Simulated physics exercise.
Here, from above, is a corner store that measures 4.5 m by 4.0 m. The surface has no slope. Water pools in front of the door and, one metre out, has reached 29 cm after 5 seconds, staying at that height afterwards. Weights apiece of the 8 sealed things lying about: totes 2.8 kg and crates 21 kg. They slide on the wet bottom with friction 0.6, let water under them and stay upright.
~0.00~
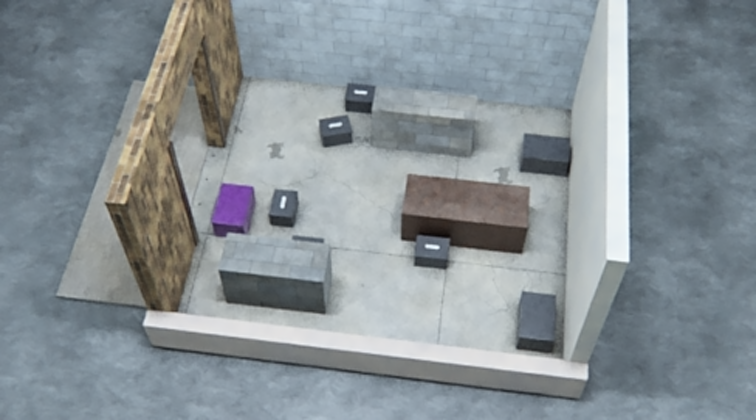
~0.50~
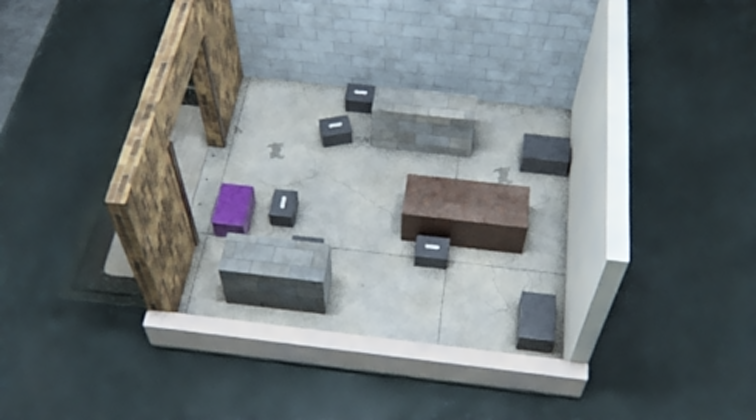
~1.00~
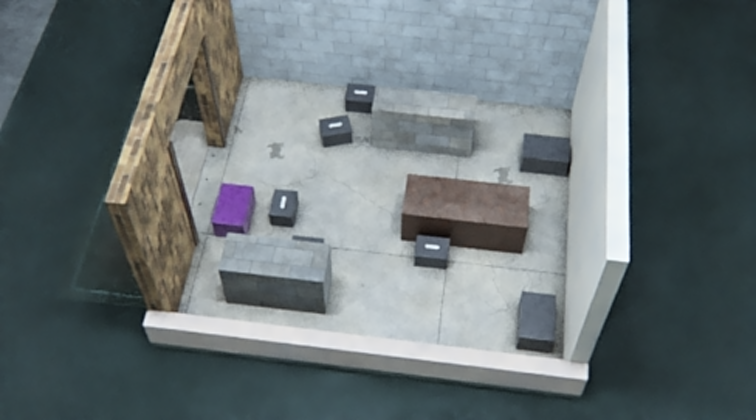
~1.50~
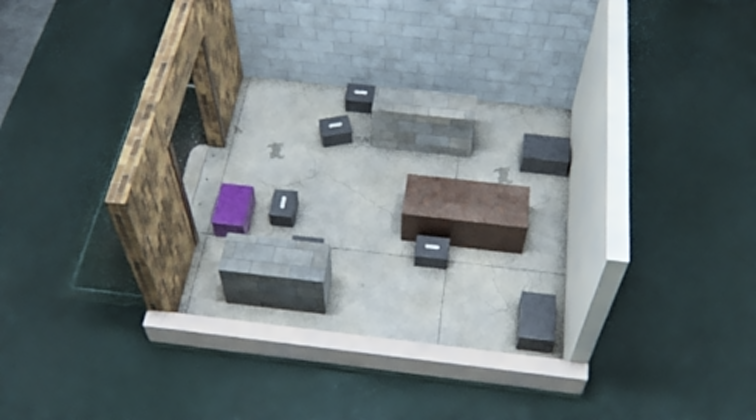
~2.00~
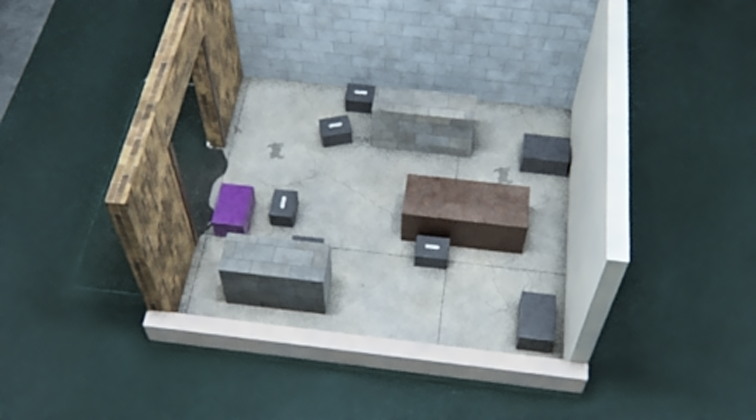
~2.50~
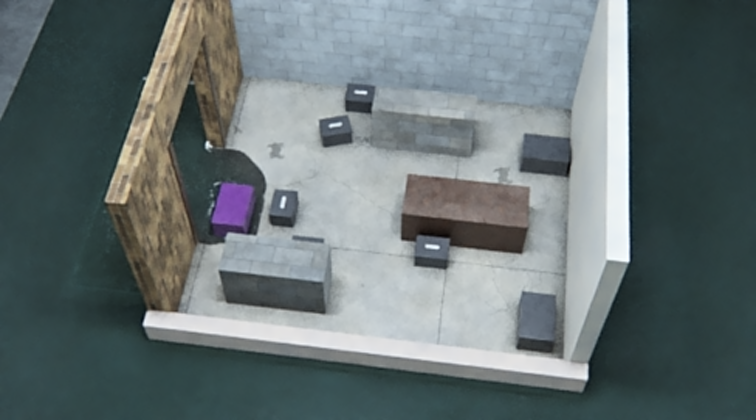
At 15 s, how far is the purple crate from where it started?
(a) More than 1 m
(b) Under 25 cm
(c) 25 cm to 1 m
Answer: A.
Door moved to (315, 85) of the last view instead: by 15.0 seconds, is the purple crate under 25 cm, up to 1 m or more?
The purple crate creeps a bit.
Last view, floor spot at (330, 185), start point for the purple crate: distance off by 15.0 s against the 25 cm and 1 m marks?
Short answer, it is taken a long way.
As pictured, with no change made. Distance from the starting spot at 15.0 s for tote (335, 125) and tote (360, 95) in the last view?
Net displacement, in order: 80 cm; 30 cm.
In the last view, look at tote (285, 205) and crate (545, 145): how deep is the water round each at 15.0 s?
Depths: Near 19 cm, then near 21 cm.
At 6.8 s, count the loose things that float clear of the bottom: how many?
I'd say 4 of them.
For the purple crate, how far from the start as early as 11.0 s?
By that time, close to 200 cm.
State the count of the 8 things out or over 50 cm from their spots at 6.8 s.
The answer is 5.
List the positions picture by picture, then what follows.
In the first frame, the purple crate at (233, 204), on the bottom; water covers 0.0 m2; 0 of 8 have shifted.
In the second frame, the purple crate at (233, 204), on the bottom; 0.0 m2 under water; 0 of 8 have shifted.
In the third frame, the purple crate at (233, 204), on the bottom; water covers 0.0 m2; 0 of 8 have shifted.
In the fourth frame, the purple crate at (233, 204) rests on the ground; 0.0 m2 under water; 0 of 8 have shifted.
In the fifth frame, the purple crate at (233, 204) rests on the ground; water covers 0.1 m2; 0 of 8 have shifted.
In the sixth frame, the purple crate at (233, 204) rests on the ground; 0.6 m2 under water; 0 of 8 have shifted.
After 3.5 s the purple crate is near (248, 208), 0.2 m from its start, aground; 0 afloat.
After 6.8 s the purple crate is near (360, 222), 1.6 m from its start, afloat; 4 afloat.
After 11.0 s the purple crate is near (345, 316), 2.1 m from its start, aground; 7 afloat.
After 15.0 s the purple crate is near (344, 312), 2.1 m from its start, afloat; 8 afloat.
